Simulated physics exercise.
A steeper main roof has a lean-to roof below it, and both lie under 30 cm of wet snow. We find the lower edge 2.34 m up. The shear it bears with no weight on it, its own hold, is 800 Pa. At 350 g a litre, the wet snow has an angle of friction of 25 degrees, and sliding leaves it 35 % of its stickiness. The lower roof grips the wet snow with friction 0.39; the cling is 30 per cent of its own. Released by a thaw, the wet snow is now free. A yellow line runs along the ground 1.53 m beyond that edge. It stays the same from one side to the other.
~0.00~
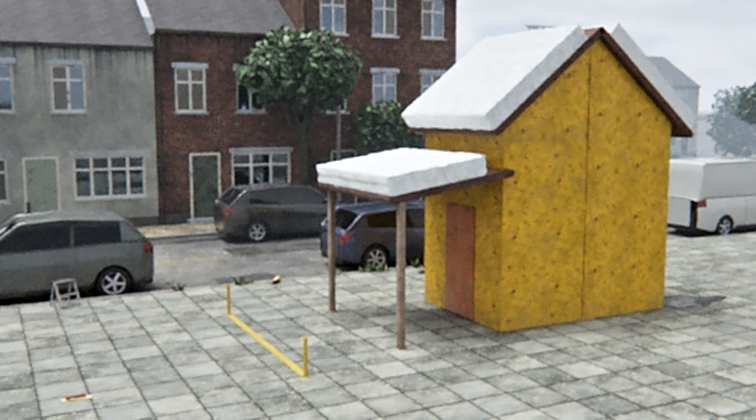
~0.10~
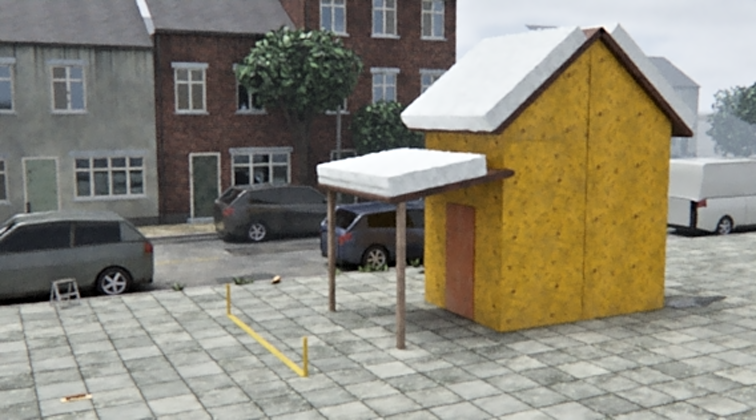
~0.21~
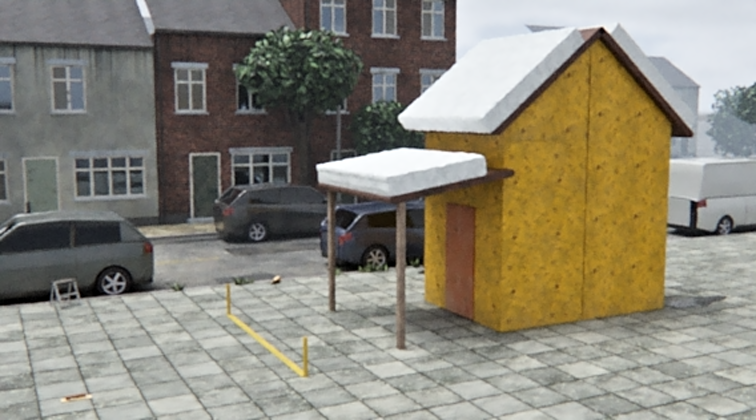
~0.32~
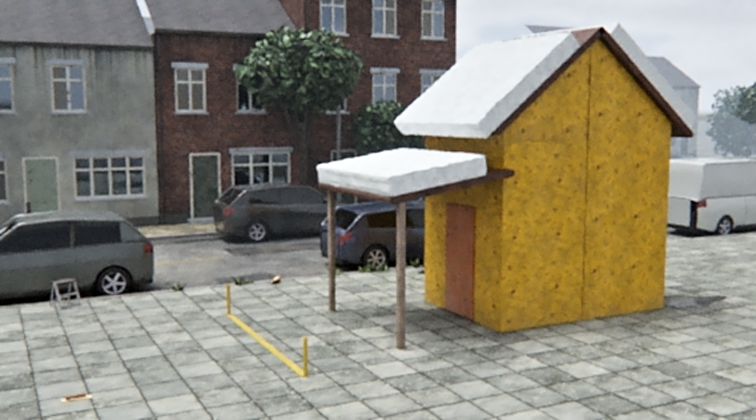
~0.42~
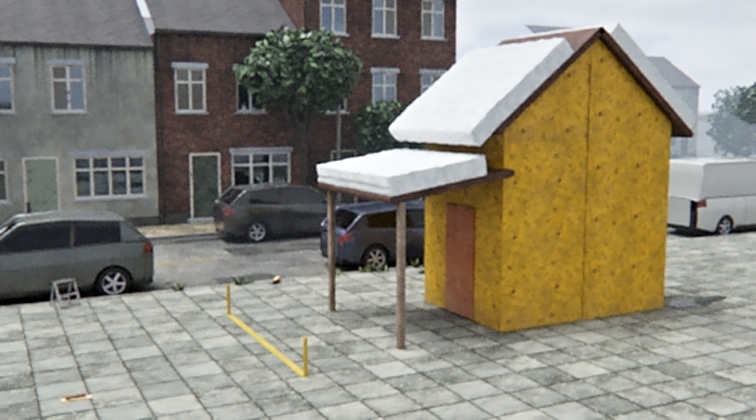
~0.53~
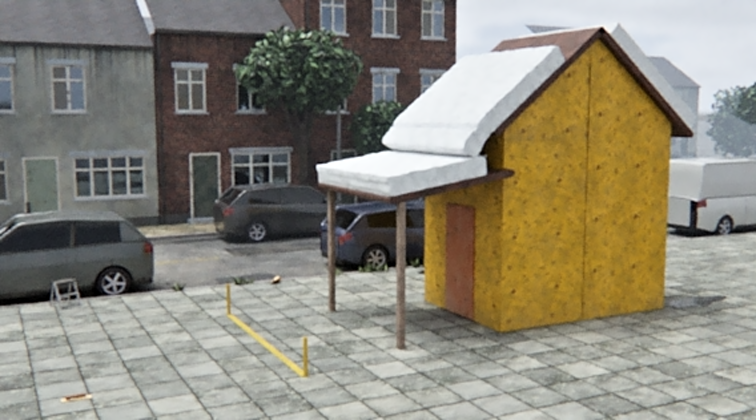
On a yellow shed's steeper main roof, thick white snow slides down leftward and begins cracking.
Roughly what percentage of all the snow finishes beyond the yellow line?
About 1 %.
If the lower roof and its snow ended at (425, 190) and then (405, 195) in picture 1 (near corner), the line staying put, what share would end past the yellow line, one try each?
Try 1: Near 6 %; try 2: Near 4 %.
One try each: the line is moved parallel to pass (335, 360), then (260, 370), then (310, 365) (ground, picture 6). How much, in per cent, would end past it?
In turn about 5 %, 0 %, 2 %.
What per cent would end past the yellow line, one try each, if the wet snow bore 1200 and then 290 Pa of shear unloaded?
The answers, in order, are 0 % and 16 %.
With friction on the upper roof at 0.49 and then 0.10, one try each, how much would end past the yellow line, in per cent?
One try each gives 0 % and then 3 %.
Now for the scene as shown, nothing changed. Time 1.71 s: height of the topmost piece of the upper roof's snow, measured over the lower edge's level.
Roughly 0.9 m.
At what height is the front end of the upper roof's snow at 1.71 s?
1.8 m, more or less.
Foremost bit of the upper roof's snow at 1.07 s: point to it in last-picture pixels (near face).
It lies at around (403, 161) in the last picture.
After 1.07 s, none is below the lower edge and 0 % is past the line.
After 1.71 s, none is below the lower edge and 0 % is past the line.
After 2.36 s, 20 % is below the lower edge and 0 % is past the line.
After 3.00 s, 21 % is below the lower edge and 1 % is past the line.
After 3.40 s, at the end, 21 % is below the lower edge and 1 % is past the line.
